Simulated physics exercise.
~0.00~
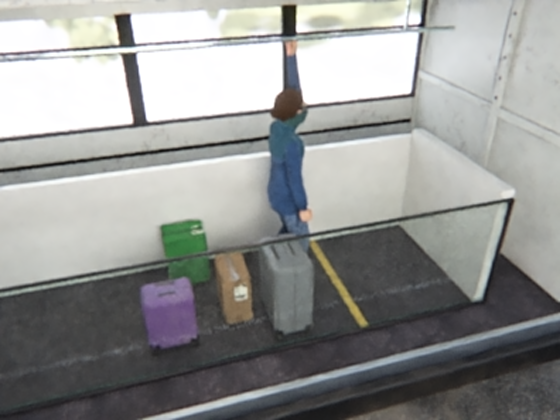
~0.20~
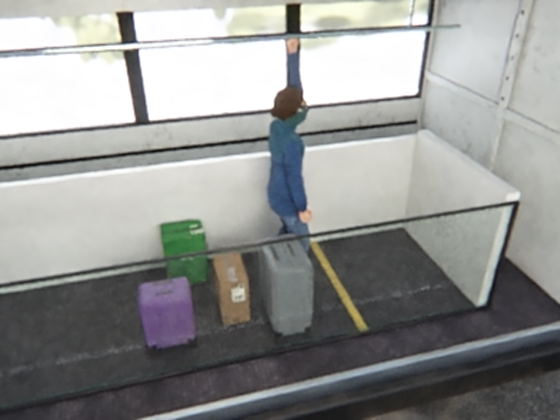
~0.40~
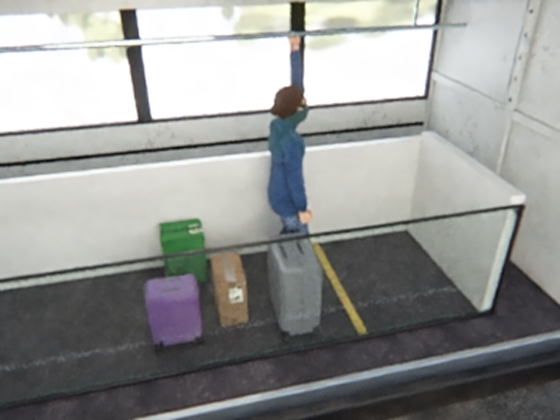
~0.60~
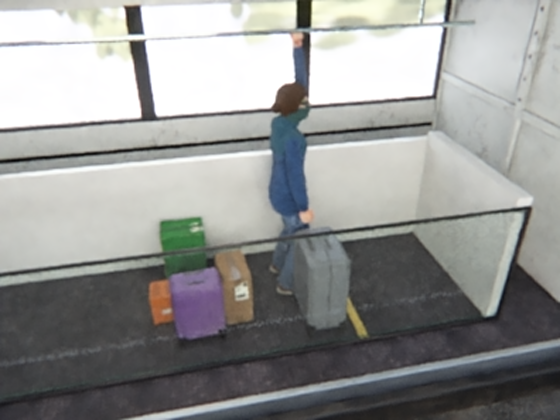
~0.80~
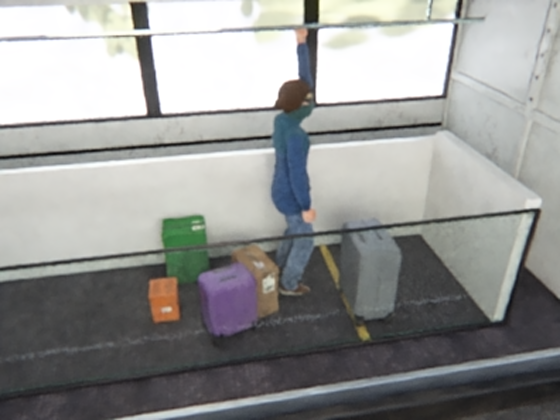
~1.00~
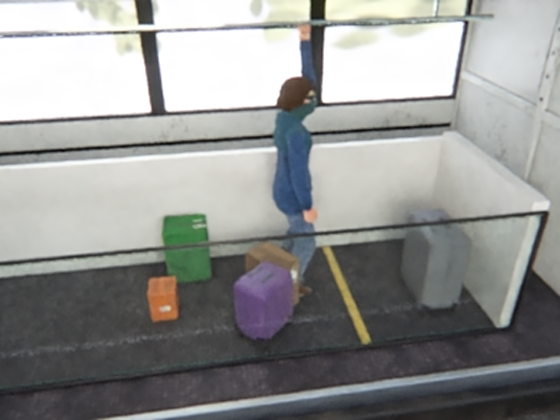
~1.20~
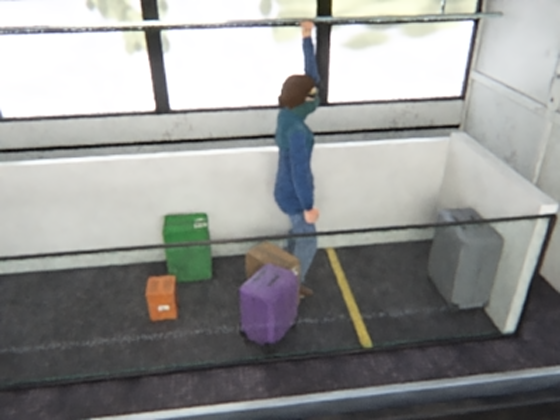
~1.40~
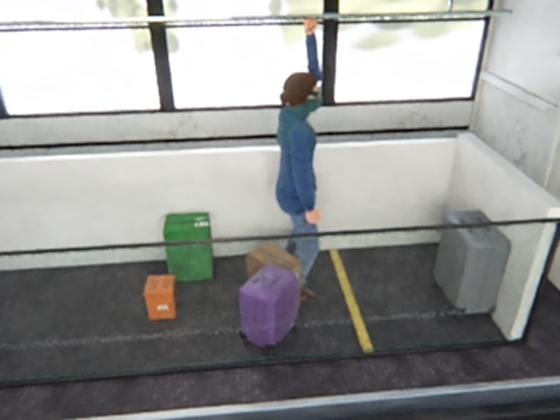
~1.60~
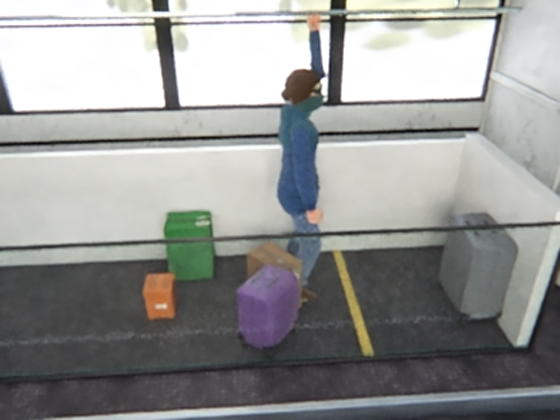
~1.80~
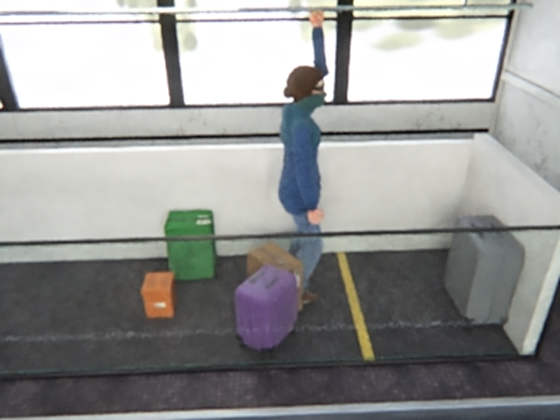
Grey suitcase sliding right across a yellow line to the bay's end, purple case and brown box stopping beside a standing passenger.
